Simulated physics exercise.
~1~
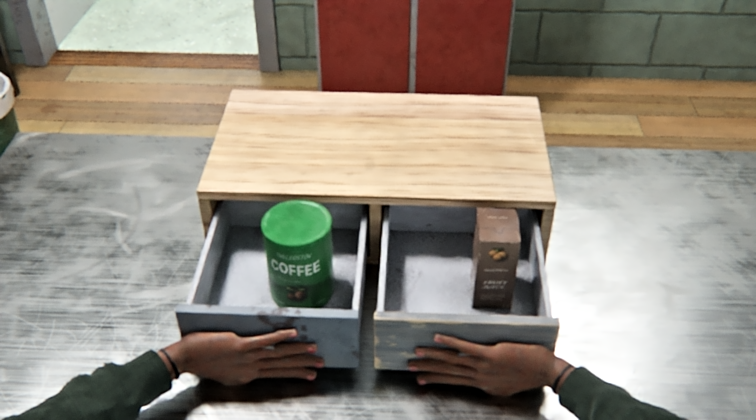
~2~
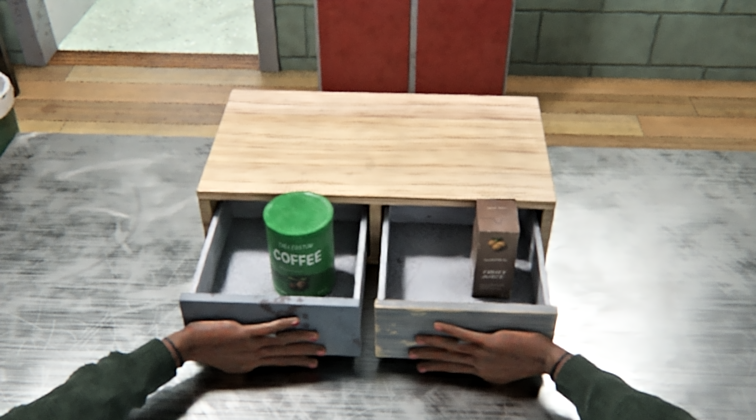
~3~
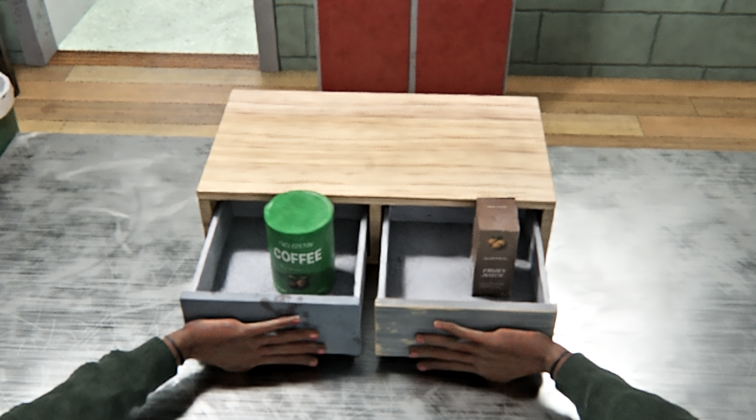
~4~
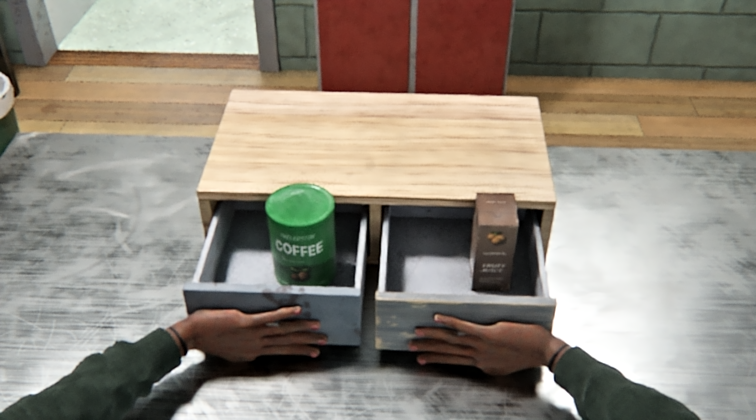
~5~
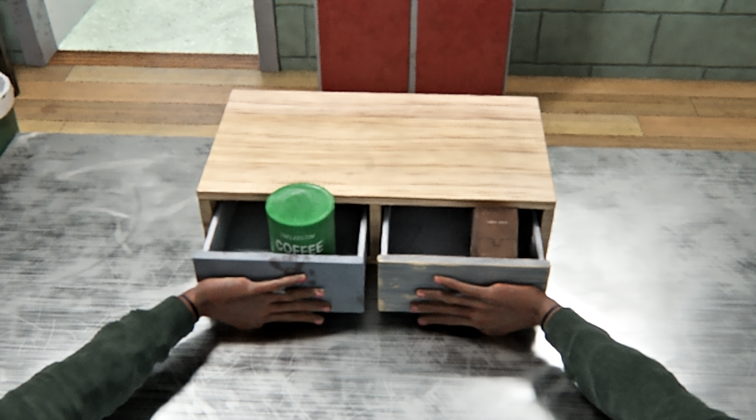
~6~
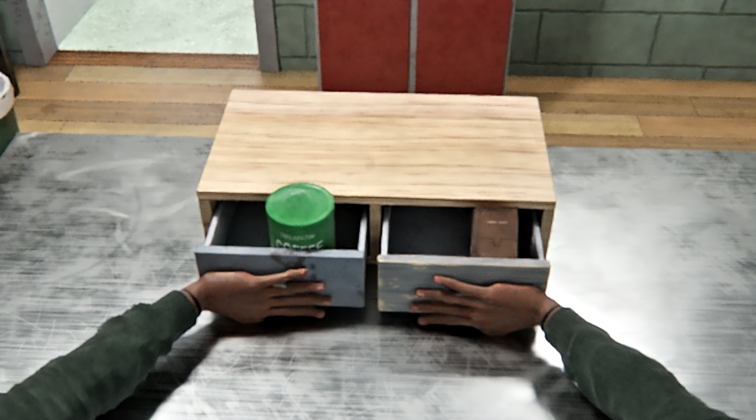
A green coffee tub stands in the left of two open grey drawers, and an upright brown carton stands in the right one, both drawers set side by side in a pale wooden chest. The fixed view looks down on a worn grey surface, with red panels and a green block wall behind. Two hands in dark green sleeves press on the drawer fronts. The drawers slide in a little, then further, carrying the tub and carton along. The carton ends up leaning while the tub stays upright, and both drawers stop partly open, hands still against them.
